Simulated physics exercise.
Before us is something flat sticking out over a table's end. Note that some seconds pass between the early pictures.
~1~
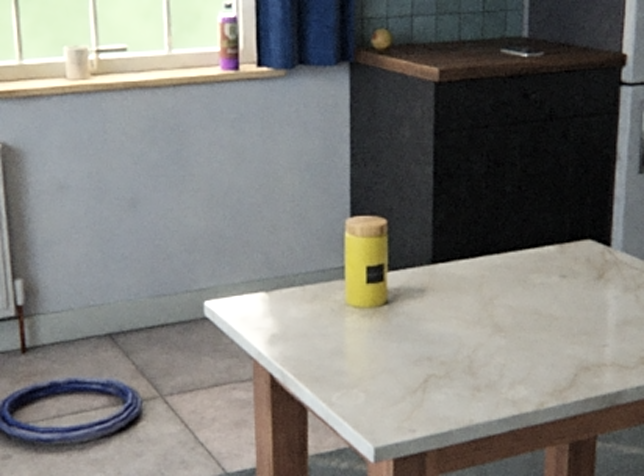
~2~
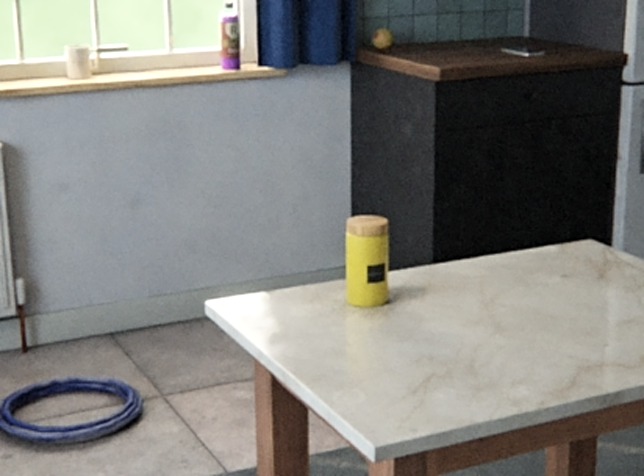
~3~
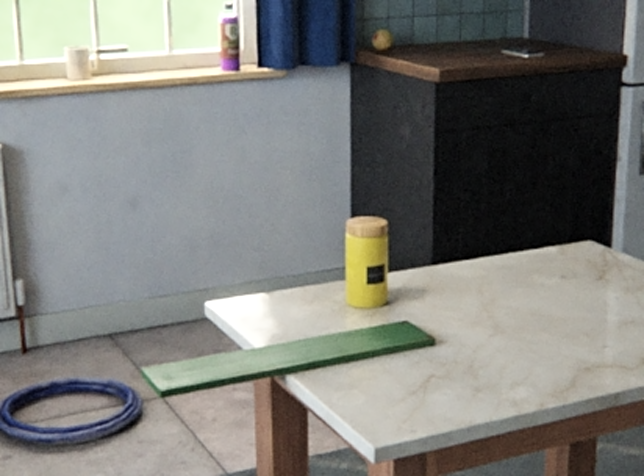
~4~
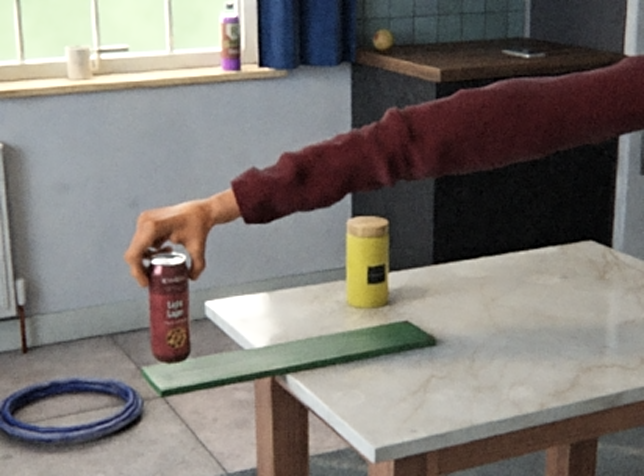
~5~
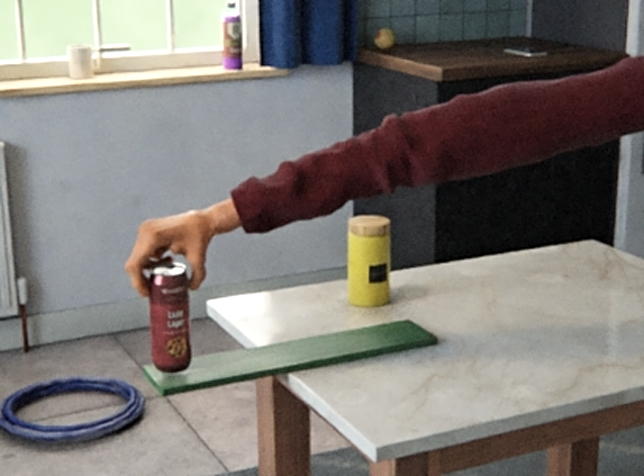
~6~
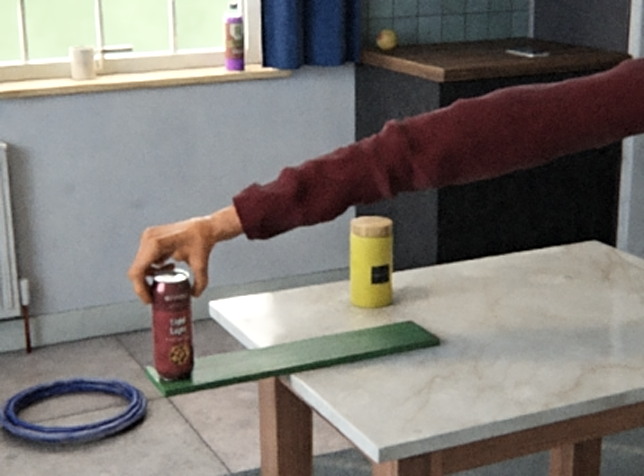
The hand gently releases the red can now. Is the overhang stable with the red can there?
Ends up falling.
Then, 0.50 s past the last view, red can now down on the floor or falling; green board rocked 70° from its first pose.
Then, 0.60 s past the last view, green board now down on the floor or falling.
Then, 0.80 s past the last view, things are still on the move.
Finally, down on the floor or falling, green board and red can; yellow jar still in place. The board goes over.
